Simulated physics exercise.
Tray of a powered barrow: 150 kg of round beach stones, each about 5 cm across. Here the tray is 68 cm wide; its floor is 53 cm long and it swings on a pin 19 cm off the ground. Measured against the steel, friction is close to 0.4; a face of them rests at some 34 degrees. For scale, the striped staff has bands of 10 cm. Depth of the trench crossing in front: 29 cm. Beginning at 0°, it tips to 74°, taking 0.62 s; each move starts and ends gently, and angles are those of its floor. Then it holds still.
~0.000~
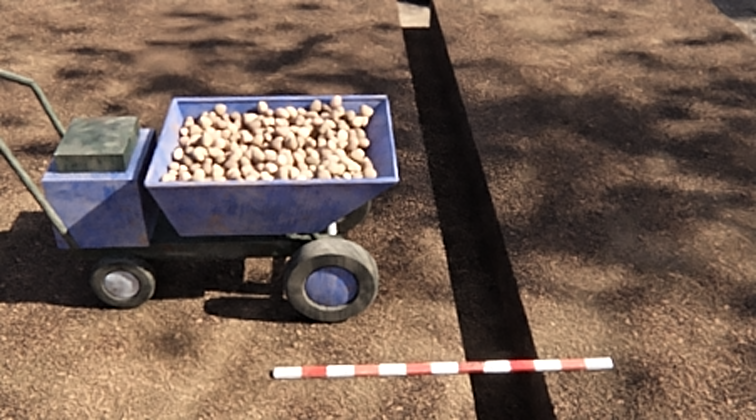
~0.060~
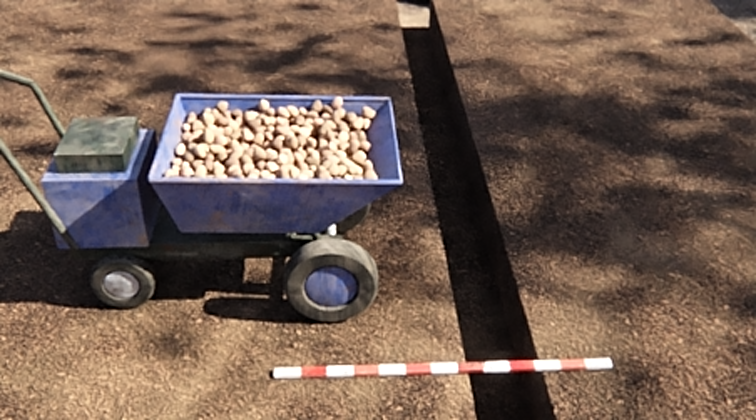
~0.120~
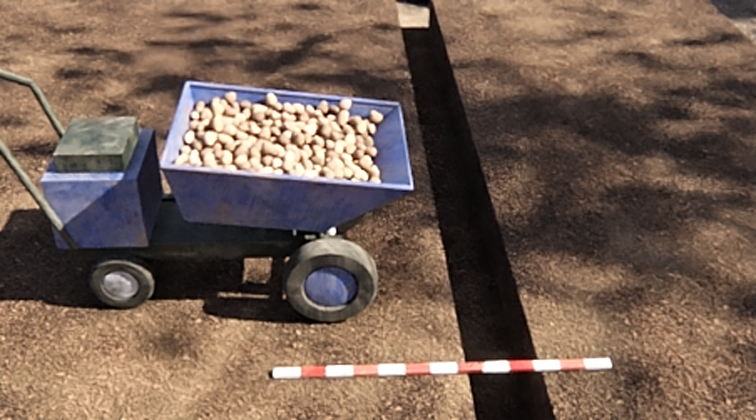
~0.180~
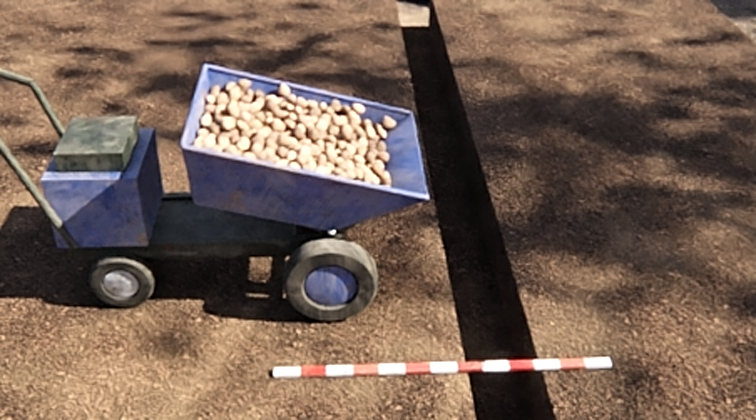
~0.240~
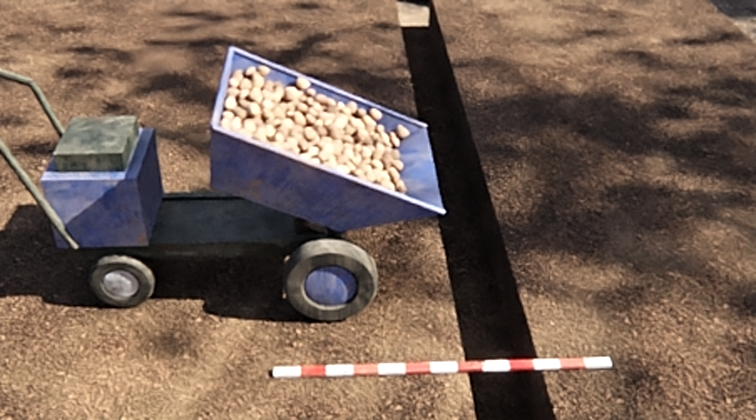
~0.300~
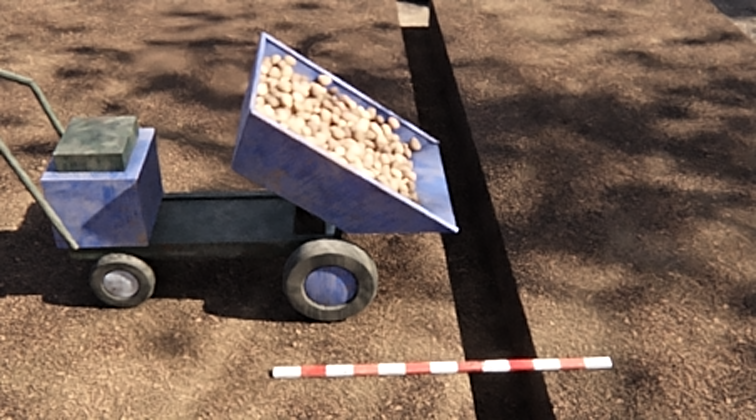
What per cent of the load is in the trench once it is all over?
67 %.
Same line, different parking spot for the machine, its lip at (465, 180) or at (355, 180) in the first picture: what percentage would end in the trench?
Estimates: 5 % then 80 %.
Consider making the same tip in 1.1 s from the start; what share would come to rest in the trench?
Then about 80 per cent.
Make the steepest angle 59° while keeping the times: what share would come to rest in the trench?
Then about 55 per cent.
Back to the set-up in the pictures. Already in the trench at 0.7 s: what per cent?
By that point it's something like 40 in a hundred.
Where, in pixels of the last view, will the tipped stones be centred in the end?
The middle should be near (493, 291).
After 0.5 s the floor is at 62°; 100 % in the tray; the foremost stones are at (449, 214).
After 0.7 s the floor is at 74°; 57 % in the tray, 38 % in the trench, 5 % past the trench; the foremost stones are at (531, 246).
After 1.1 s the floor is at 74°; 1 % in the tray, 67 % in the trench, 33 % past the trench; the foremost stones are at (716, 251).
After 3.0 s the floor is at 74°; 0 % in the tray, 67 % in the trench, 33 % past the trench; the foremost stones are past the picture's edge.
